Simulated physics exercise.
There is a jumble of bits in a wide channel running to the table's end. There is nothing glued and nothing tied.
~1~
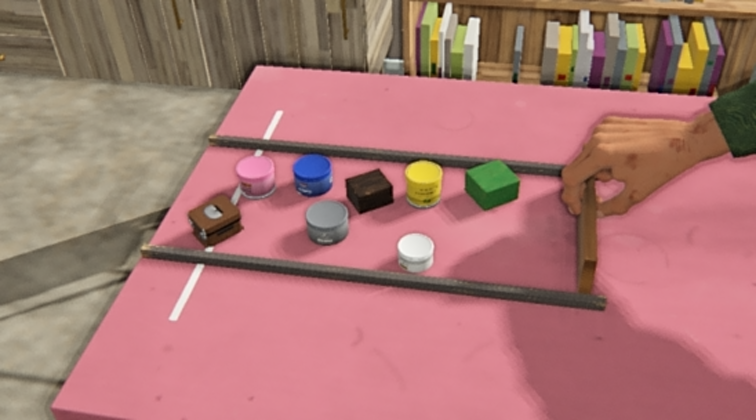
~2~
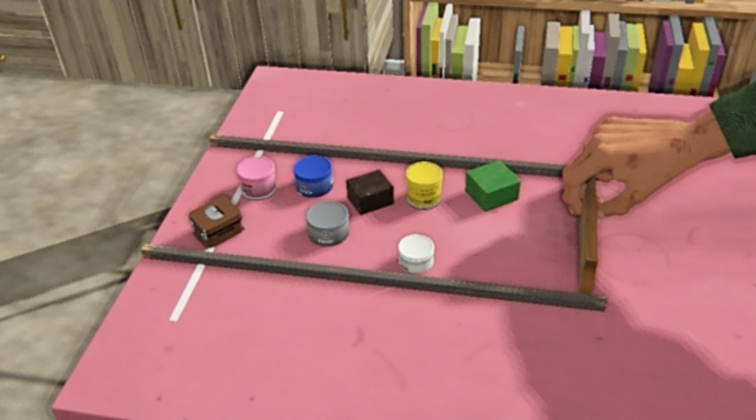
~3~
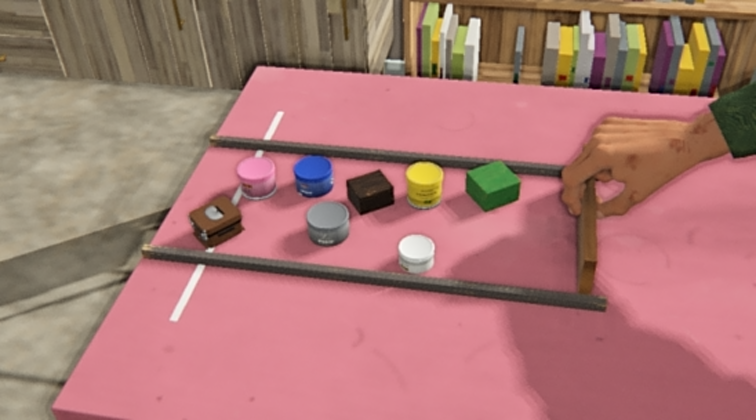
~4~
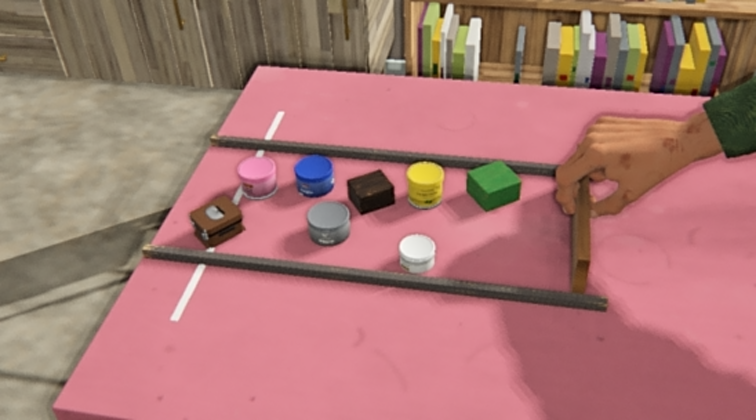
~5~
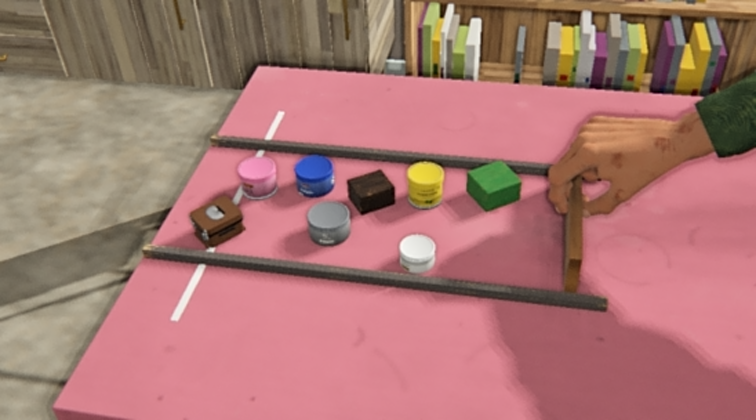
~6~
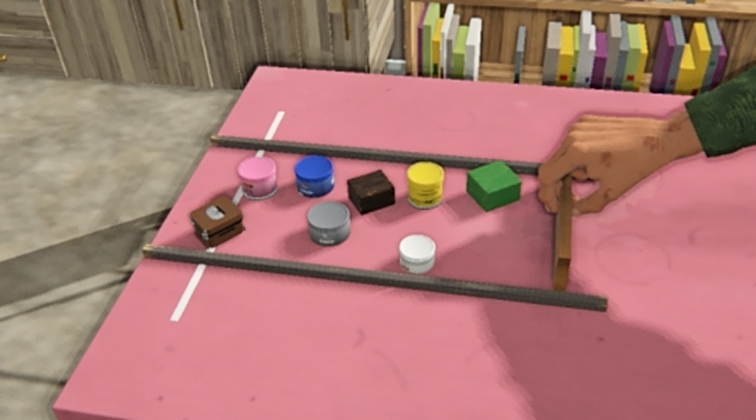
We see small pots and blocks scattered between two dark rails on a pink table, with a white strip at the left. A hand holds a wooden board upright at the right, still at first, then slides it slightly left.
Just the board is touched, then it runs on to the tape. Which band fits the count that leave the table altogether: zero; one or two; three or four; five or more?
So the count of drops is a mere one or two.
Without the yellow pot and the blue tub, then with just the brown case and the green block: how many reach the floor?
Counts - first: 0; second: 0.
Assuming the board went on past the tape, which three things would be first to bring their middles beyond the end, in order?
First the pink pot, then the brown case, then the blue tub.
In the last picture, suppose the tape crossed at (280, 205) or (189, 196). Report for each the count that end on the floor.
Taking the two tries in order, the numbers are 0 and 8.
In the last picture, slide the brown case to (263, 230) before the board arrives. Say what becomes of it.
Result: It remains there.
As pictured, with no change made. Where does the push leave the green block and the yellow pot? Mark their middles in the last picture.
(237, 151) and (227, 170).
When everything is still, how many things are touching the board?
At rest, 3 are in contact.
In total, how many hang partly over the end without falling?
The number would be 2.
A little later, none off yet; brown case at rest near (218, 223); pink pot at rest near (258, 179); blue tub at rest near (315, 177).
Next, none off yet; brown case at rest near (218, 223); pink pot at rest near (258, 179); blue tub at rest near (309, 177).
Later still, none off yet; brown case shifted about its own width near (186, 223); pink pot shifted about its own width near (202, 178); blue tub shifted well along near (239, 170).
When it is over, the number that fall off is one or two; down, pink pot and brown case.
